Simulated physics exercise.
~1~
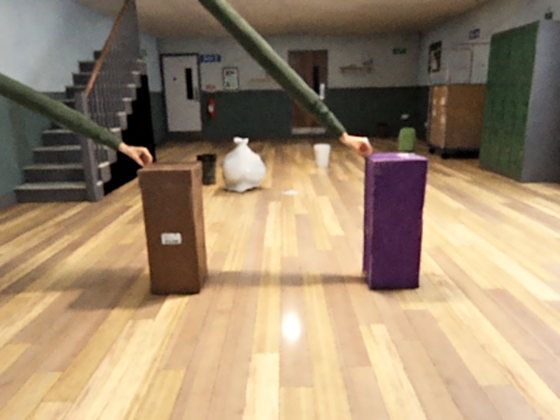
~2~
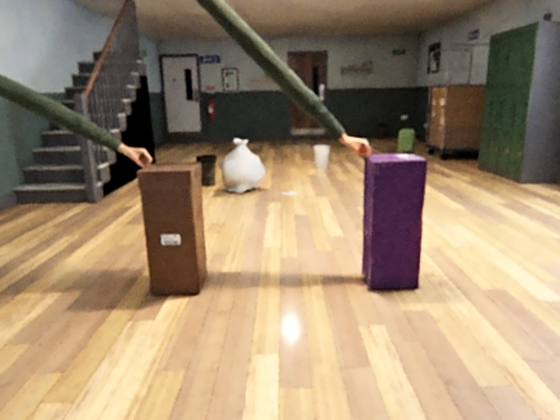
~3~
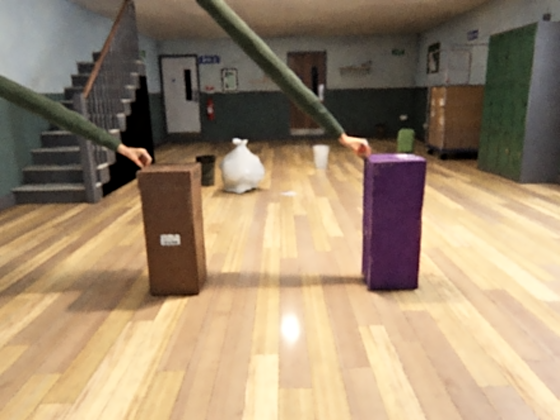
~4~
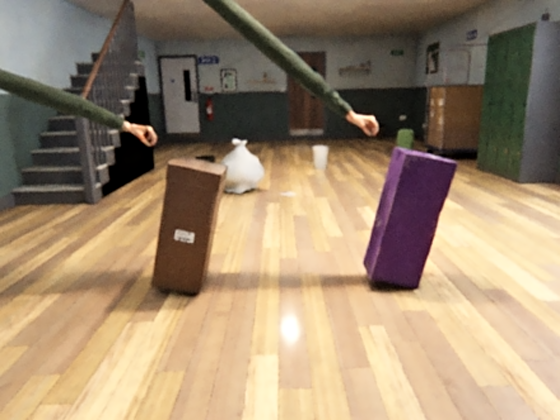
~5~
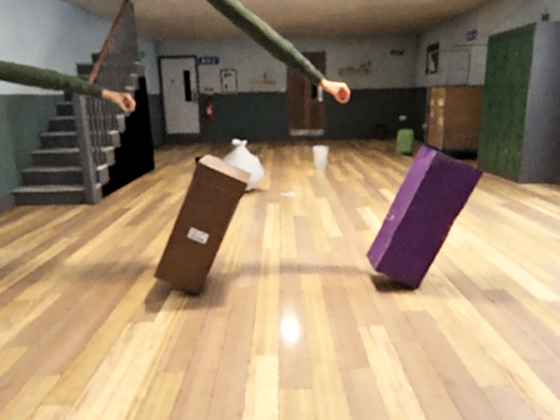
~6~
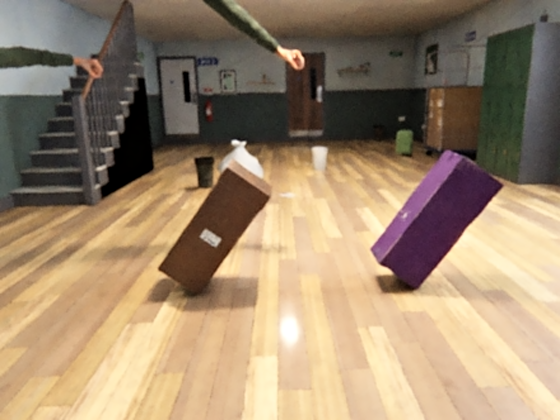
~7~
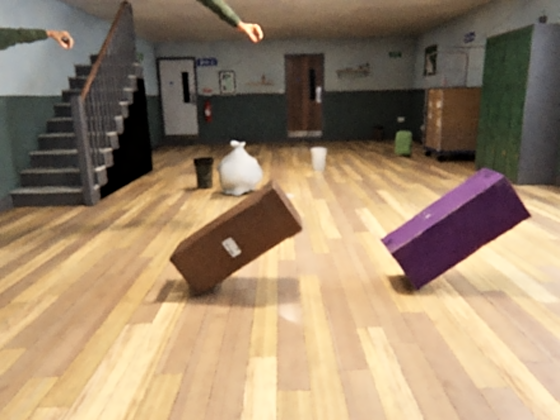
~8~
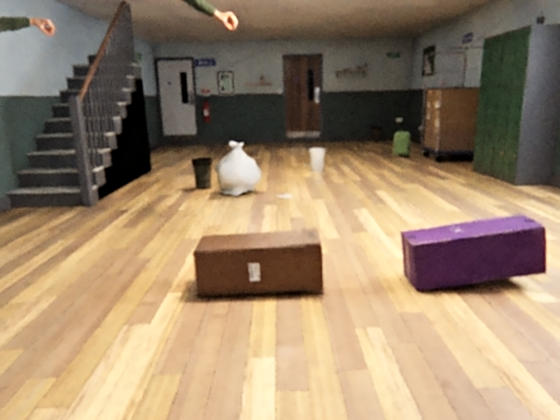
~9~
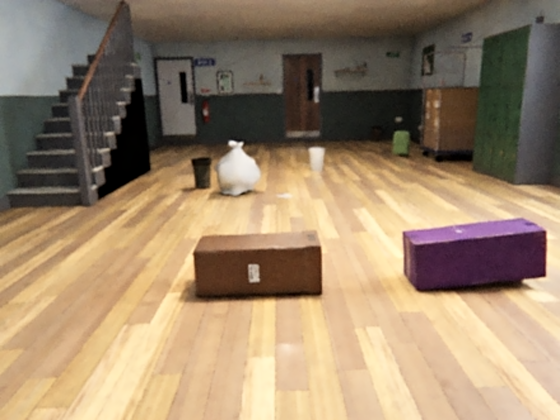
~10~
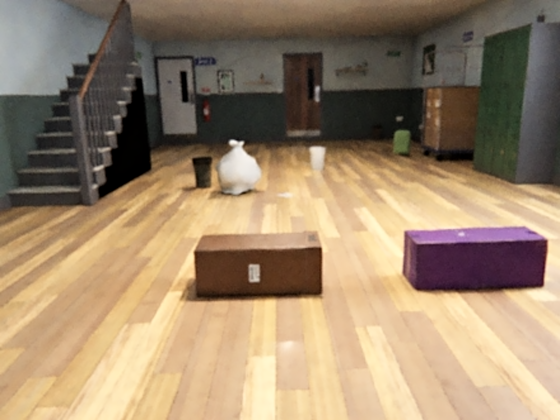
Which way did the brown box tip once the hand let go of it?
The brown box tipped over to the right and came to rest on its side.
